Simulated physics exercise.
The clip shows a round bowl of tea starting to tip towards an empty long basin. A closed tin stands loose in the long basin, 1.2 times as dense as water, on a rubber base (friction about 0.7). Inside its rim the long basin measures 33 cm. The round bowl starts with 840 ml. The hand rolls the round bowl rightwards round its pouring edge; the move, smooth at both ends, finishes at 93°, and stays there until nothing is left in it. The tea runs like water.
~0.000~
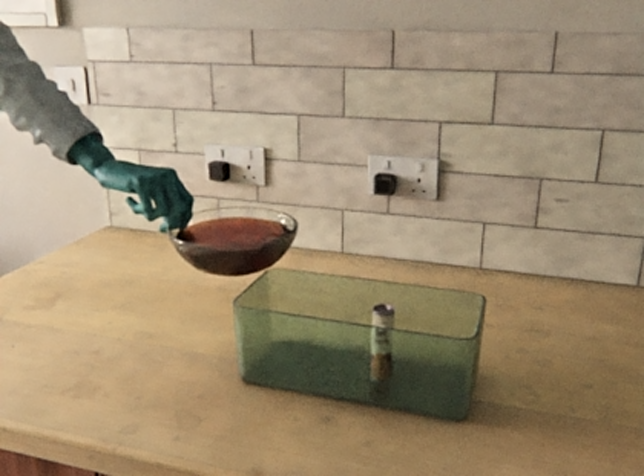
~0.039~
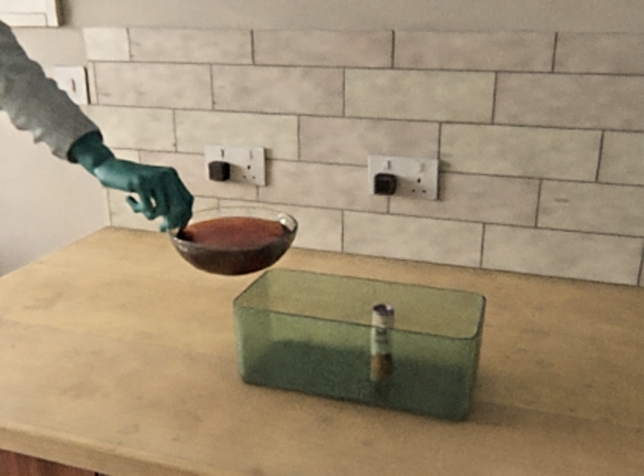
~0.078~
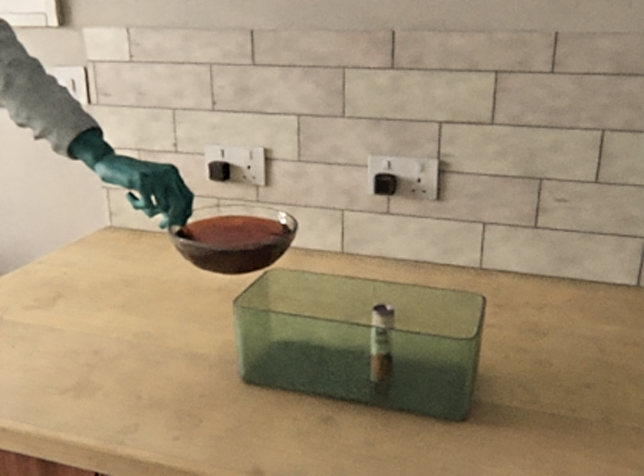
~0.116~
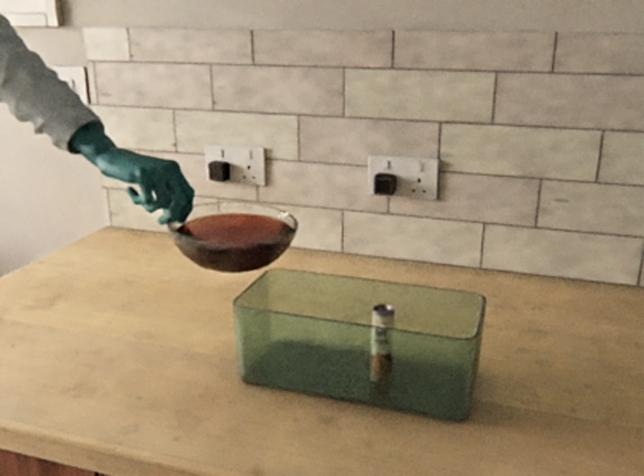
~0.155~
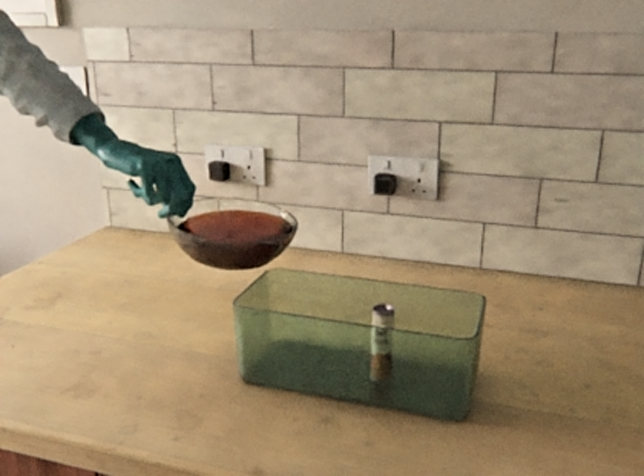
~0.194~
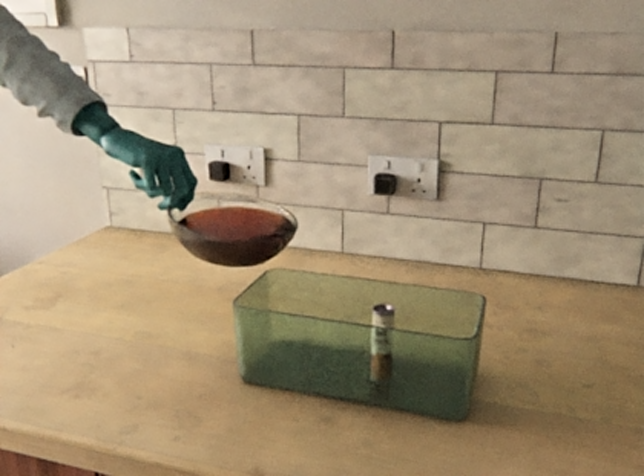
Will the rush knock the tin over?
The tin goes over.
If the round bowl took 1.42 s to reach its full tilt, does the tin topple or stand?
Then it remains upright.
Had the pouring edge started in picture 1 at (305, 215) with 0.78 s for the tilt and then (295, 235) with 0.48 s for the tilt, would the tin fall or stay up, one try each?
First it keeps standing; then it goes over.
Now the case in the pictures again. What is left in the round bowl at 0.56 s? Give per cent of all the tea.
Near 42 in a hundred.
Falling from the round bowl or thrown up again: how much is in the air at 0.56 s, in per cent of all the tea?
About 44 per cent.
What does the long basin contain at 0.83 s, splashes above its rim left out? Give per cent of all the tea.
About 90 per cent.
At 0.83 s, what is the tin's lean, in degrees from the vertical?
Near 15° from upright.
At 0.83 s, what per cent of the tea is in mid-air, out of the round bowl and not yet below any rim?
Near 9 in a hundred.
By 0.56 s the tilt is 63° and 42 per cent is still to pour; the tin stands where it began.
By 0.83 s the tilt is 91° and 0 per cent is still to pour; the tin leans 16°.
By 1.11 s the tilt is 93° and 0 per cent is still to pour; the tin lies on its side.
By 1.41 s the tilt is 93° and 0 per cent is still to pour; the tin lies on its side.
At rest the tin lies on its side.
